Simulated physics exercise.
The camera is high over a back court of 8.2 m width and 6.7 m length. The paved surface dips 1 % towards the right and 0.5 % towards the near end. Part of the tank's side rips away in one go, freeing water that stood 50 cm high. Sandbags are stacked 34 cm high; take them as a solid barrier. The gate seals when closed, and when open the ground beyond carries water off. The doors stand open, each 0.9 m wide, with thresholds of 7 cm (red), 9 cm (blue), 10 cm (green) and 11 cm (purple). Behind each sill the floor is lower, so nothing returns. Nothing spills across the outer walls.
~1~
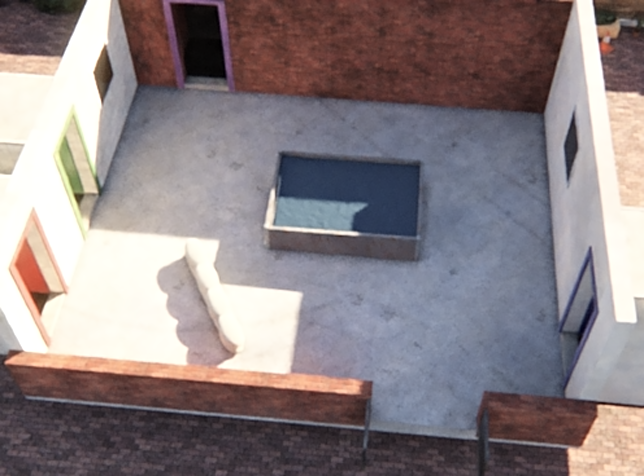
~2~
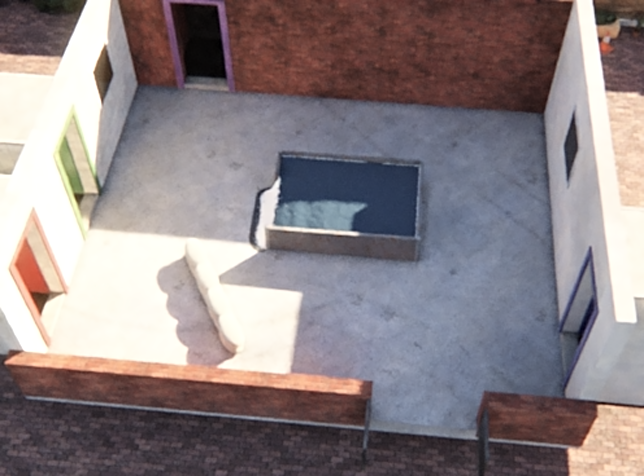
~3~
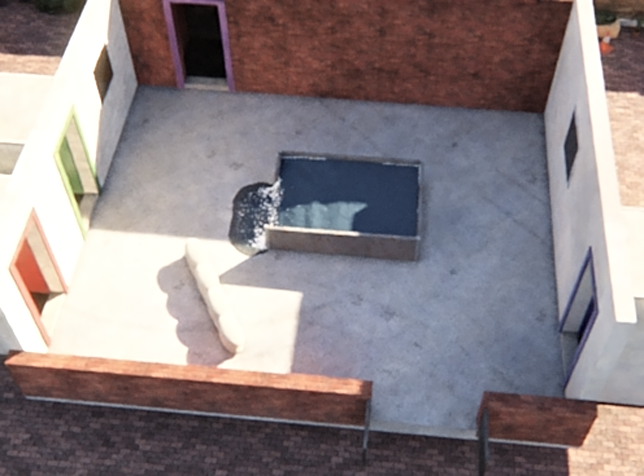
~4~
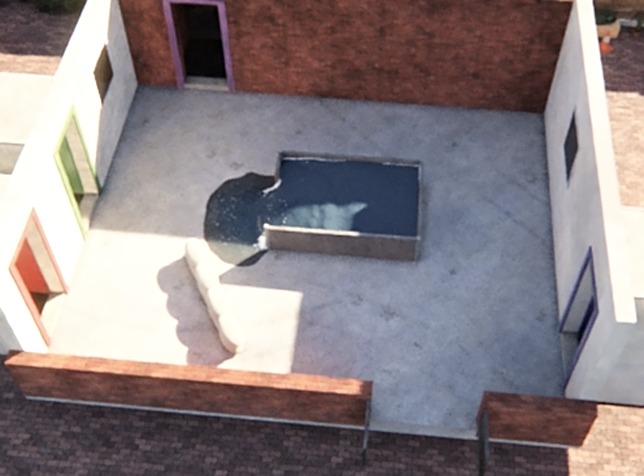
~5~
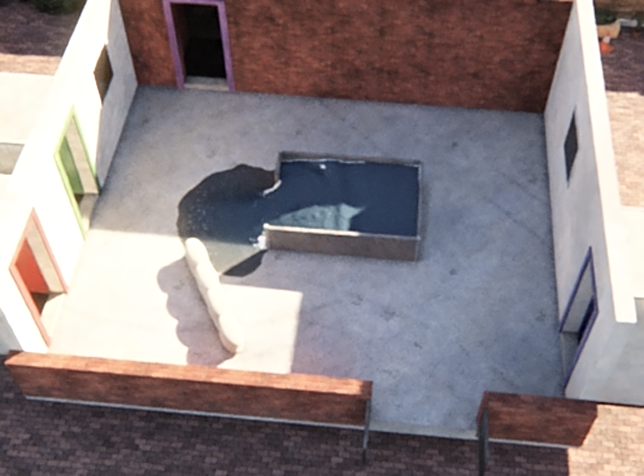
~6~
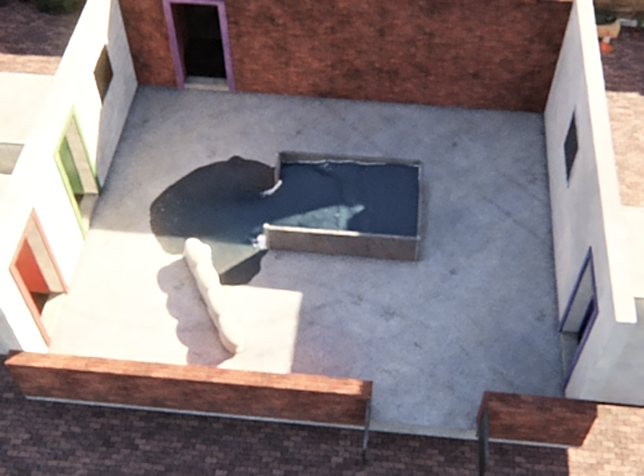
At the start, a rectangular tank of dark water stands whole and still in a walled courtyard, with a pale curved barrier nearby. Its left side breaks open and water gushes out, foaming onto the paving. The dark pool spreads leftward, reaching the barrier's upper end and widening beyond it.
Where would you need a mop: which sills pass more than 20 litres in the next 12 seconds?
The water let in: At the red door it does not reach the limit; at the blue door it keeps below the limit; at the green door it goes over the limit; at the purple door it keeps below the limit.
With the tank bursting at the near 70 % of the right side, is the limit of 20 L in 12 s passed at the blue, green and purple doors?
Then: Blue past it, green under, purple not over.
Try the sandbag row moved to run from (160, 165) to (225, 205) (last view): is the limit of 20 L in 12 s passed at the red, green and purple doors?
Then: Red past it, green over, purple not over.
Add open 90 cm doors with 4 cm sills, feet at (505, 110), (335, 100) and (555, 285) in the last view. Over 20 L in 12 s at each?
In turn: Under, under, not over.
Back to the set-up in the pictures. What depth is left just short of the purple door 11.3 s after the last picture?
Roughly 3.5 cm deep.
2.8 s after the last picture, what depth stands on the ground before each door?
In cm: Red 6, blue 0, green 20, purple 3.
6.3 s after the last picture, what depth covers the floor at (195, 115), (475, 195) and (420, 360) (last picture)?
In that order: 7, 0 and 4 cm.
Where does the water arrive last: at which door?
Last comes the blue one.
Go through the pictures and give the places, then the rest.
In the first picture, the tank at (347, 196) is whole and still, 50 cm deep.
In the second picture, water pours out at (274, 214) and has run 0.7 m, to (267, 191); typically 8 cm deep outside, 50 cm at the tank's back.
In the third picture, water pours out at (275, 215) and has run 0.9 m, to (244, 192); typically 9 cm deep outside, 50 cm at the tank's back.
In the fourth picture, the front is at (212, 202), 1.2 m from the gap at (275, 215); 1.7 m2 of floor is under water; 50 cm left at the back of the tank.
In the fifth picture, the front is at (185, 203), 1.7 m from the gap at (275, 216); 2.7 m2 of floor is under water; 50 cm left at the back of the tank.
In the sixth picture, water pours out at (275, 215) and has run 2.2 m, to (157, 206); typically 5 cm deep outside, 50 cm at the tank's back.
Then, 0.7 s after the last picture water covers 15 % of the floor and is deepest (30 cm) near (206, 256); red door not reached, blue door not reached, green door 16 cm at the sill, 1 L in, purple door not reached.
Then, 1.5 s after the last picture water covers 25 % of the floor and is deepest (26 cm) near (206, 256); red door 5 cm at the sill, 0 L in, blue door not reached, green door 22 cm at the sill, 34 L in, purple door not reached.
Then, 2.8 s after the last picture water covers 35 % of the floor and is deepest (20 cm) near (97, 206); red door 6 cm at the sill, 0 L in, blue door not reached, green door 20 cm at the sill, 108 L in, purple door 3 cm at the sill, 0 L in.
Then, 6.3 s after the last picture water covers 65 % of the floor and is deepest (10 cm) near (206, 256); red door 5 cm at the sill, 0 L in, blue door not reached, green door 8 cm at the sill, 145 L in, purple door 7 cm at the sill, 0 L in.
Then, 11.3 s after the last picture water covers 90 % of the floor and is deepest (8 cm) near (553, 251); red door 4 cm at the sill, 0 L in, blue door 6 cm at the sill, 0 L in, green door 4 cm at the sill, 145 L in, purple door 3 cm at the sill, 0 L in.
